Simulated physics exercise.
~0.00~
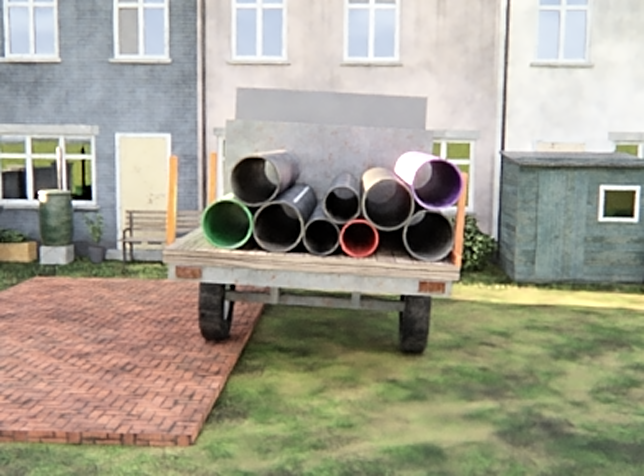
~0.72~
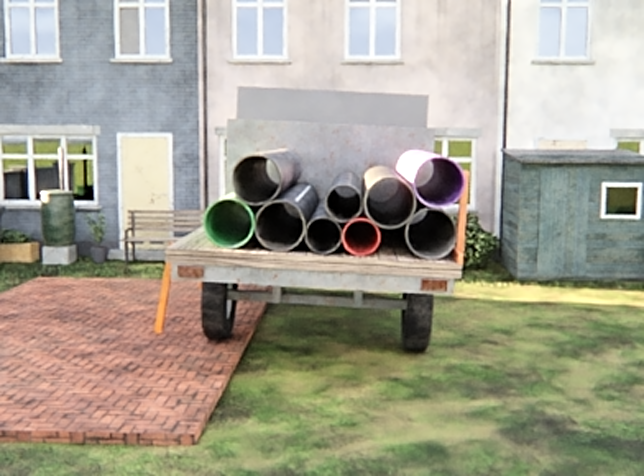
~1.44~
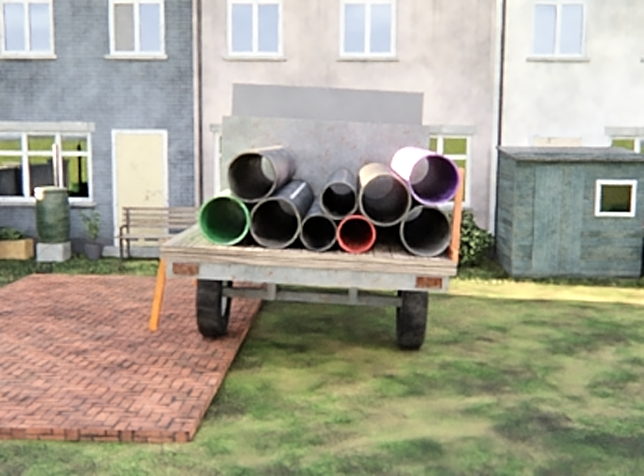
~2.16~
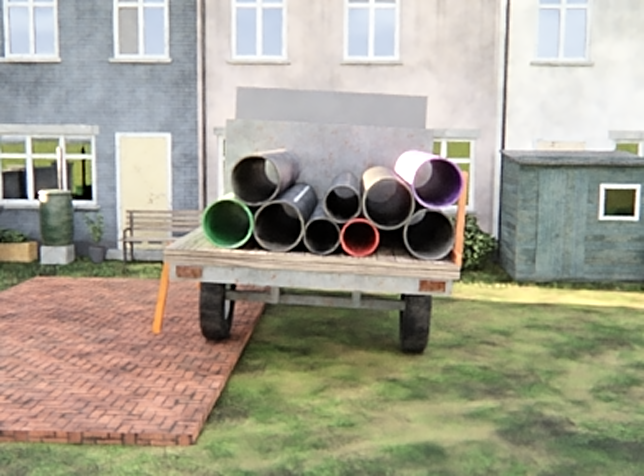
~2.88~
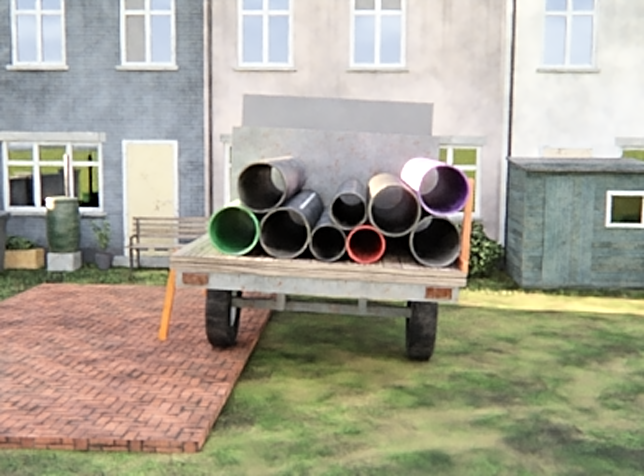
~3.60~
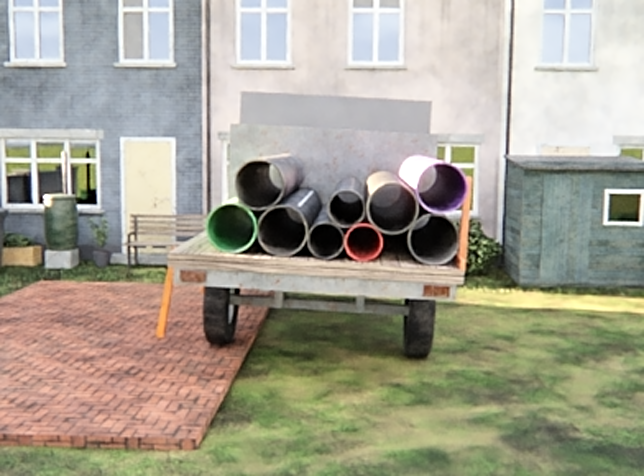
Orange post on the left of a parked flatbed swinging out and down, while the stacked pipes stay put on the deck.
